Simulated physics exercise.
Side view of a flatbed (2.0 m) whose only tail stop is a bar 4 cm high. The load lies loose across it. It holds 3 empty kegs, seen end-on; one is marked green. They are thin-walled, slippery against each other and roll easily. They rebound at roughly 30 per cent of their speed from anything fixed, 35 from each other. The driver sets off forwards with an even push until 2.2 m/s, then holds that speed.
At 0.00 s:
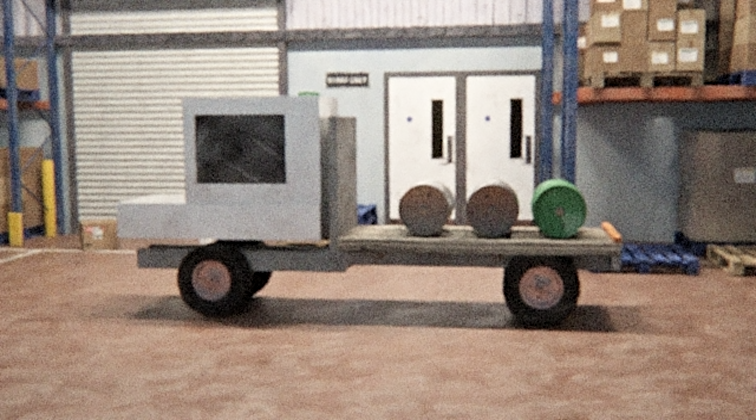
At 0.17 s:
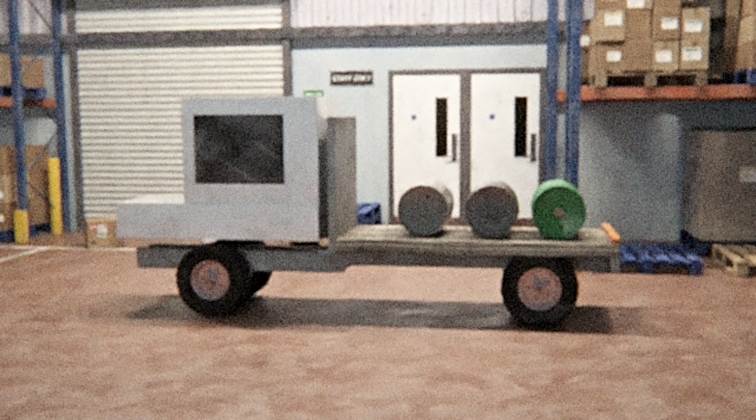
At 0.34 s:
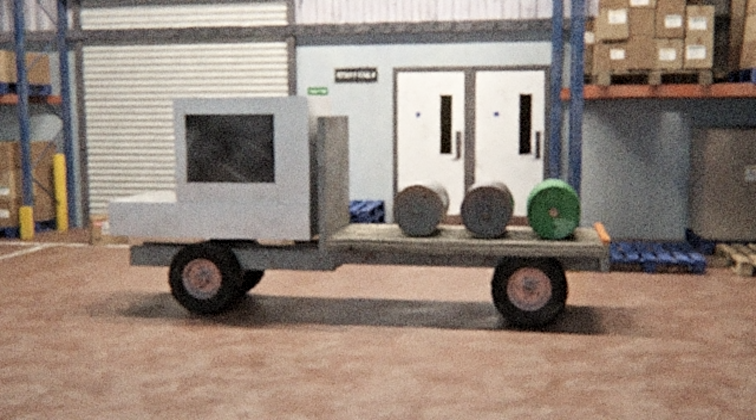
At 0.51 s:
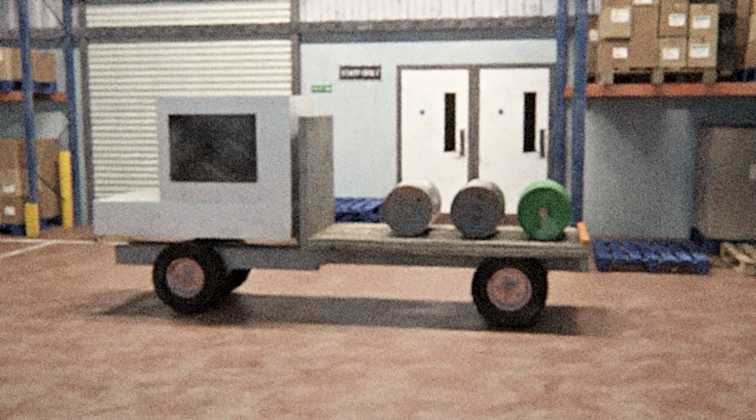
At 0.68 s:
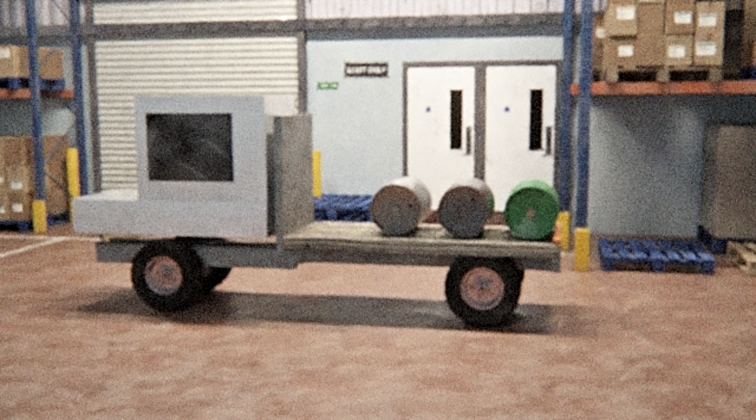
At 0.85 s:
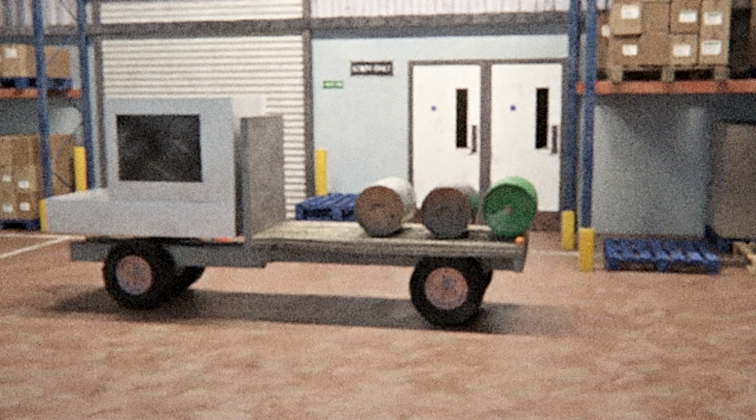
A pale grey flatbed truck stands side-on in a warehouse, seen from across the reddish floor, with a shutter, white double doors and stacked boxes behind. Two grey kegs and a green one at the right lie in a spaced row on its open bed. The truck pulls away leftward, gathering speed, as the kegs shift back along the bed towards the low tail bar and the camera follows slightly left.
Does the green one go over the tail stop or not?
The green keg goes over the tail.
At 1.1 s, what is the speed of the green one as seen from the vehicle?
About 0.8 m/s.
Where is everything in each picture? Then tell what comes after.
The first frame shows green (560, 211); tail bar at (618, 240); speed 0.0 m/s; 3 of the 3 make up the bottom layer on the bed.
The second frame shows green (559, 212); tail bar at (616, 241); speed 0.2 m/s.
The third frame shows green (554, 212); tail bar at (606, 242); speed 0.6 m/s.
The fourth frame shows green (544, 213); tail bar at (586, 242); speed 1.0 m/s.
The fifth frame shows green (531, 213); tail bar at (557, 242); speed 1.4 m/s.
The sixth frame shows green (508, 209); tail bar at (520, 243); speed 1.8 m/s.
By 1.1 s, green is going over the tail; 1 of 3 is off.
By 1.2 s, green is going over the tail; 1 of 3 is off.
By 1.4 s, green is going over the tail; 1 of 3 is off.
Finally (5.7 s), green is over the tail and down; 2 of 3 are off.
